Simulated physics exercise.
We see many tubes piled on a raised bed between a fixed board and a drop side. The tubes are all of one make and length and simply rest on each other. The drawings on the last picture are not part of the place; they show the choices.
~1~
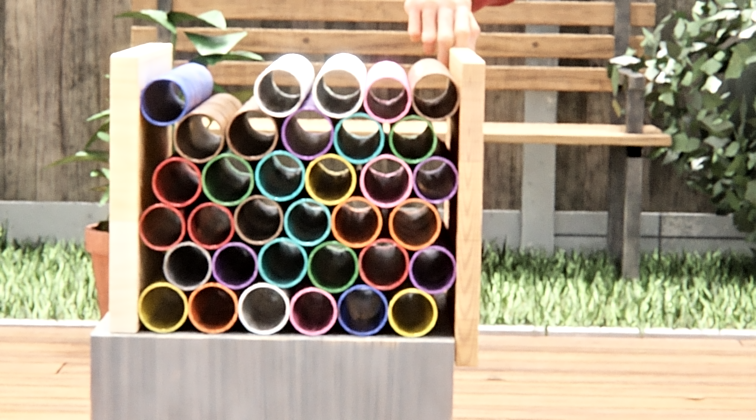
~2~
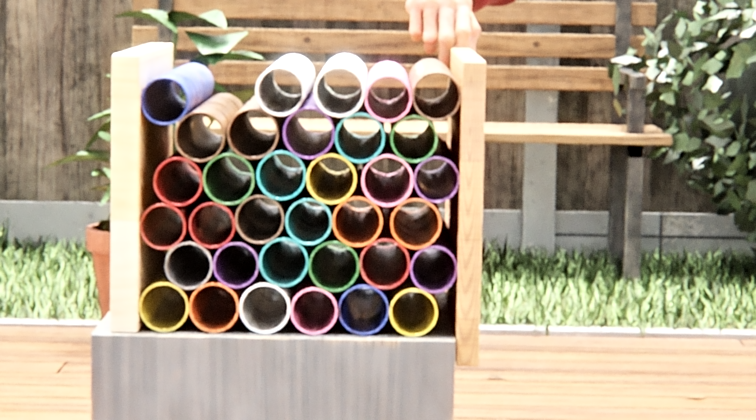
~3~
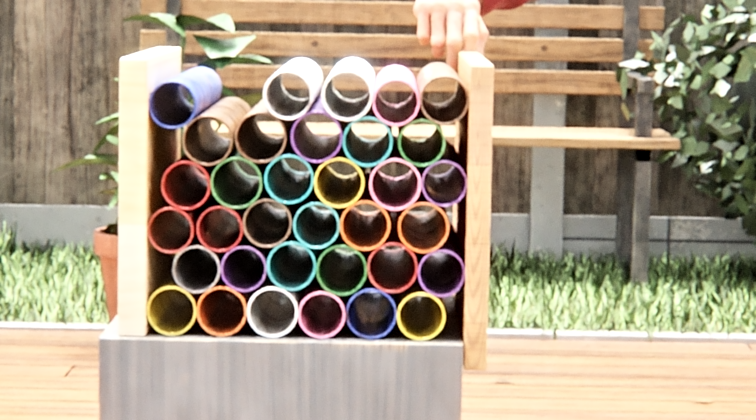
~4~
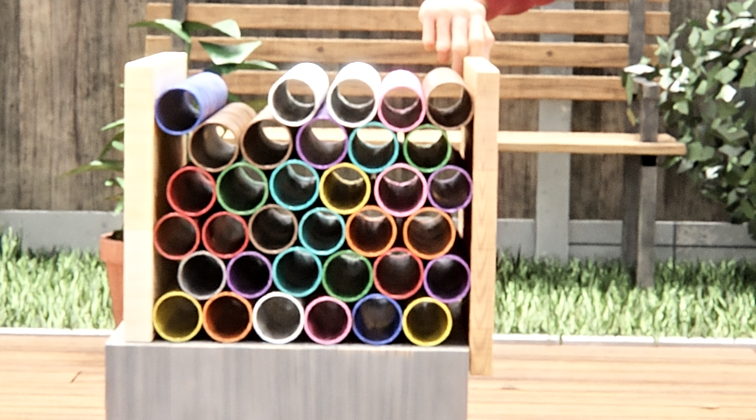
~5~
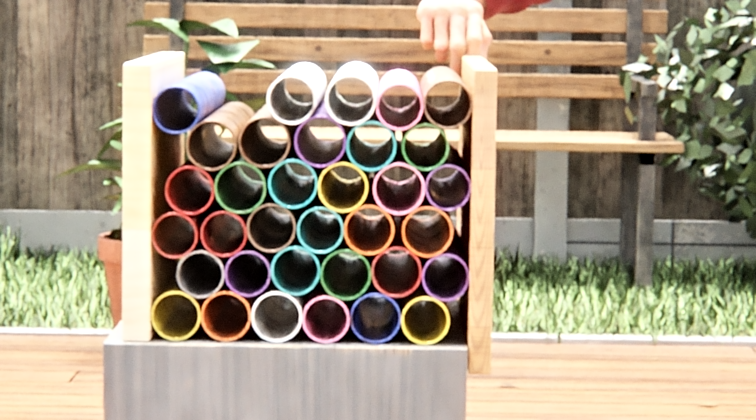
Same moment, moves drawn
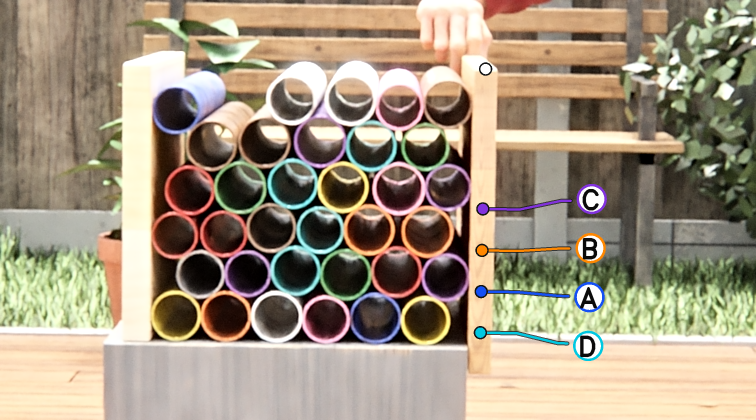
On a wooden deck before a bench, fence and strip of grass, colourful open-ended tubes lie stacked between two upright boards on a grey block, a hand resting at the top right. The view shifts slightly, so everything slides a little right and down, then drifts faintly back left; the stack keeps its arrangement.
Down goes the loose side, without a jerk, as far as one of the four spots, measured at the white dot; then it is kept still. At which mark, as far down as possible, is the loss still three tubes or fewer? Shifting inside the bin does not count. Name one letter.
Lower it to C and no more.
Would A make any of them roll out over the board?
Yes.
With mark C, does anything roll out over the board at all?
At C: Yes.
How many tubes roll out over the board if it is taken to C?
The count is one.
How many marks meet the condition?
One of them.
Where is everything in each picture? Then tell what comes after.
In the first picture, a yellow tube (413, 313); a purple tube (235, 266); a brown tube (259, 220).
In the second picture, a brown tube (260, 219); a yellow tube (331, 179).
In the third picture, a purple tube (317, 137); a pink tube (396, 102).
In the fourth picture, side board (476, 202); a yellow tube (178, 317).
In the fifth picture, a yellow tube (426, 321); a purple tube (248, 274); a brown tube (272, 228).
On the marked copy, A at (481, 292); B at (482, 251); C at (482, 209); D at (480, 333); the white dot at (485, 69).
Taking C. A third of the way, top of the board (472, 134).
Two thirds of the way, top of the board (471, 207).
When it is over, top of the board (471, 208), one out over the board.
As for the rest, A four out over the board; B four out over the board; D more than three out over the board.
